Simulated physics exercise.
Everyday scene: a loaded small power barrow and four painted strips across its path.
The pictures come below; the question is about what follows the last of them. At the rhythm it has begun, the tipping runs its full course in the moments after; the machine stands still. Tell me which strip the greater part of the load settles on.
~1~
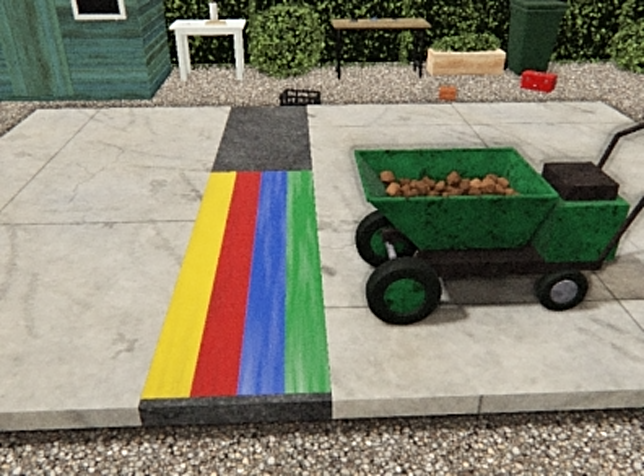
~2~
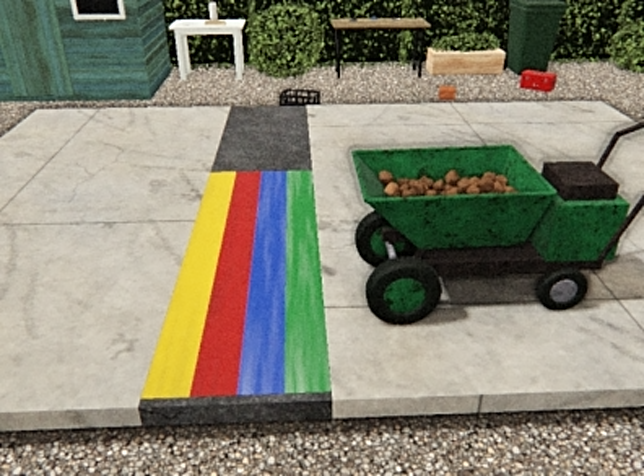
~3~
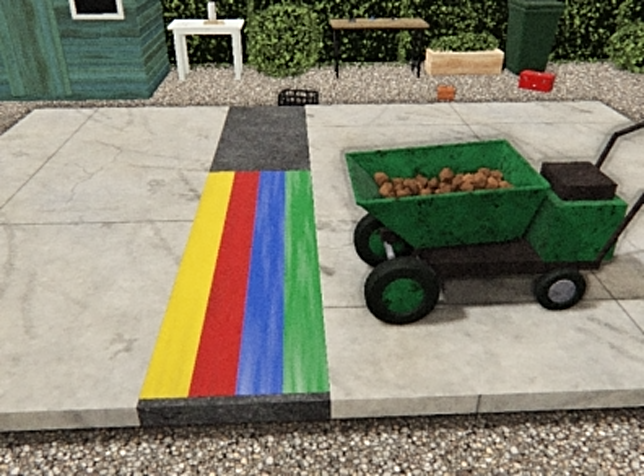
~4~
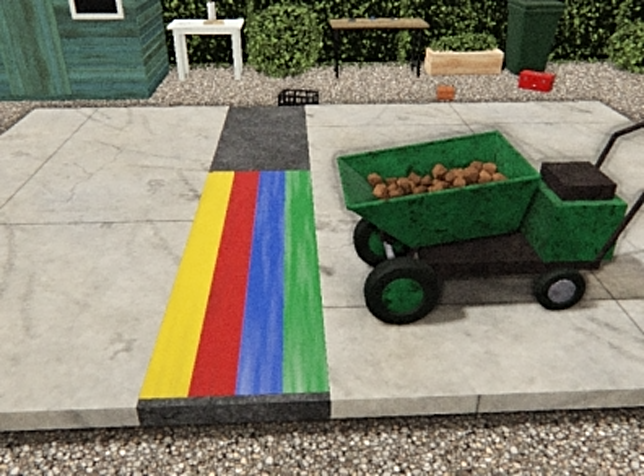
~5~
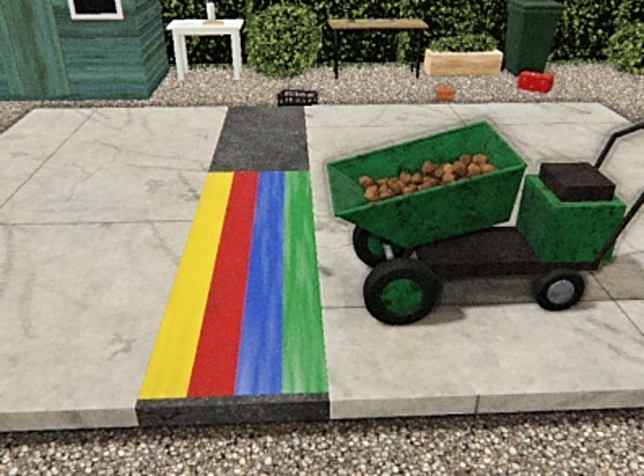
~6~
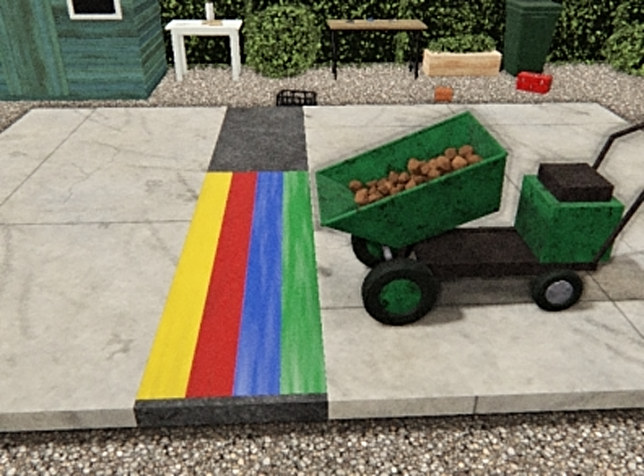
The greater part settles on the blue strip.
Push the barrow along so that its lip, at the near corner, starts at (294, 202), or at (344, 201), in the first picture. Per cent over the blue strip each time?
You'd get around 0 in a hundred, then 20 in a hundred.
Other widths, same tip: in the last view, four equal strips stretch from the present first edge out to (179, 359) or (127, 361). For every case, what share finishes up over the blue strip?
The first painting gives around 20 per cent, the second around 40 per cent.
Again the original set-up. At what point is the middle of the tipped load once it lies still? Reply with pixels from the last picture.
Around (246, 288), give or take.
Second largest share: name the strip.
Following the top strip comes red.
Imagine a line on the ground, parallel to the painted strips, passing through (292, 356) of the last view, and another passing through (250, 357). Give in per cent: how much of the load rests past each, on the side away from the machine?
That's 70 per cent for the first and 50 per cent for the second.
Soon, skip tipped steeply; all in the skip.
A while on, skip tipped right over; most in the skip; a stray few over the green strip; about a quarter over the blue strip; a stray few over the red strip.
Towards the end, skip tipped right over; about a quarter in the skip; a stray few over the green strip; about a third over the blue strip; about a quarter over the red strip; a small part over the yellow strip; a stray few off the paint.
Finally, skip tipped right over; about a quarter in the skip; a stray few over the green strip; about a third over the blue strip; about a quarter over the red strip; a small part over the yellow strip; a stray few off the paint.
